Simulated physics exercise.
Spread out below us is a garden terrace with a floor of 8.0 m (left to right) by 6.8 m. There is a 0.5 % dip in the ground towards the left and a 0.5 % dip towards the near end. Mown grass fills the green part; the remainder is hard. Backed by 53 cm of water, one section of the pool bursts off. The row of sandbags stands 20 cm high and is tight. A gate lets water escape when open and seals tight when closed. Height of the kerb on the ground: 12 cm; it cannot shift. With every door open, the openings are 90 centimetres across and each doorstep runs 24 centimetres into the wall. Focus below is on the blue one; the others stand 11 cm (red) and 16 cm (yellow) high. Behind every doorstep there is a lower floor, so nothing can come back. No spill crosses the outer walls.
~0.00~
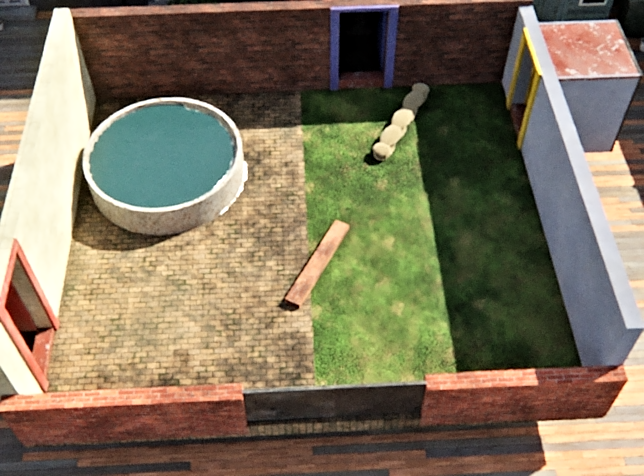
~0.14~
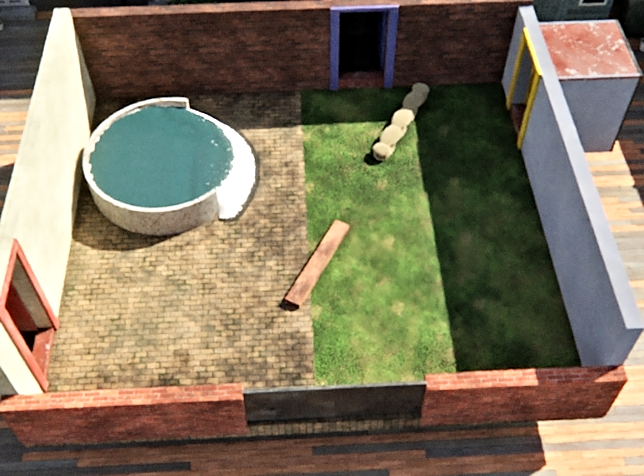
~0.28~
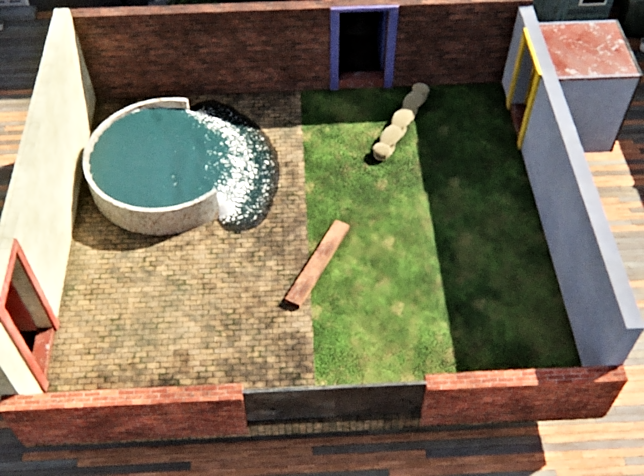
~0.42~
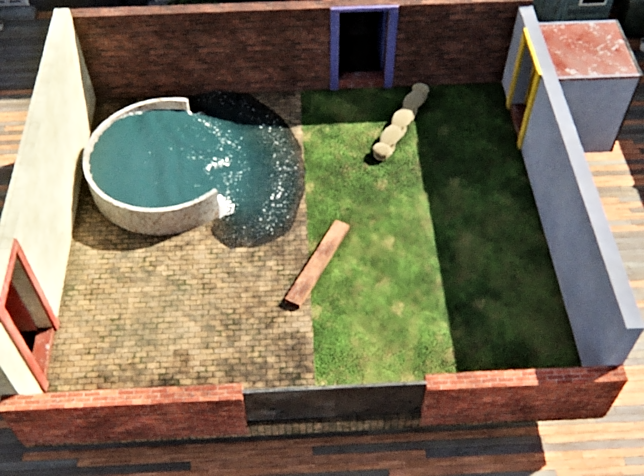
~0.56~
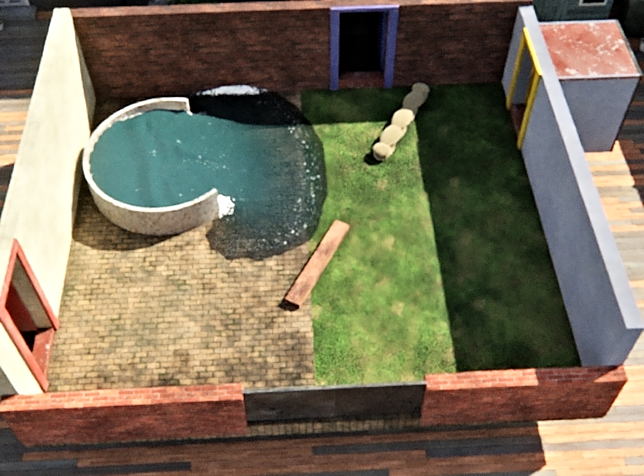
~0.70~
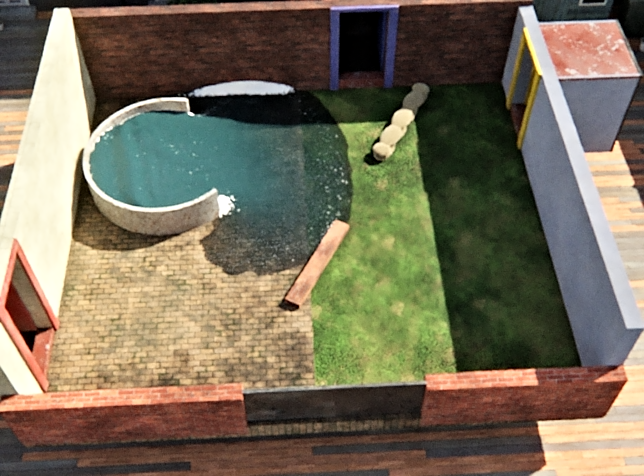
Water in the round pool at the left of a walled garden terrace bursts through the right side of its rim in a white, foaming rush. It fans out rightward across the paving as a dark, glittering sheet, then spreads over the grass's edge and reaches the upper end of the wooden plank.
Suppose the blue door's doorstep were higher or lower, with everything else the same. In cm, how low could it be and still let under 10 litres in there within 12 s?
I would say 26 cm.
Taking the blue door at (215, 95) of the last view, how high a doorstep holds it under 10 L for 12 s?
Minimum: About 18 cm.
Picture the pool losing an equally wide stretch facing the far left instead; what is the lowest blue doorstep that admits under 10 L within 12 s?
Minimum height: Approx. 12.0 cm.
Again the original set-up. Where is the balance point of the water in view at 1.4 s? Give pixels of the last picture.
Around (217, 167).
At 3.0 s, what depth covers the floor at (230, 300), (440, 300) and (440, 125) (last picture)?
In that order: 2, 0 and 3 cm.
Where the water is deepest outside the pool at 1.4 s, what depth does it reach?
It gets to close to 23 centimetres there.
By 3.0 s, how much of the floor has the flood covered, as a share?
Wet share: Near 50 %.
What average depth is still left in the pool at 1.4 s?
On average, around 31 cm.
After 1.4 s water covers 25 % of the floor, deepest (23 cm) near (235, 97); 10 cm at the blue door, 0 litres in over its 21 cm doorstep.
After 3.0 s water covers 50 % of the floor, deepest (36 cm) near (410, 96); 27 cm at the blue door, 3 litres in over its 21 cm doorstep.
After 12.0 s water covers 95 % of the floor, deepest (10 cm) near (206, 337); 2 cm at the blue door, 26 litres in over its 21 cm doorstep.
At the blue door as built, the water arrived by 1.2 s and peaked near 29 cm at 3.4 s.
Run again over the same 12 s with other heights there, 21 litres in over 22 cm, 3 litres over 30 cm. The limit of 10 litres is kept from about 26 cm up.
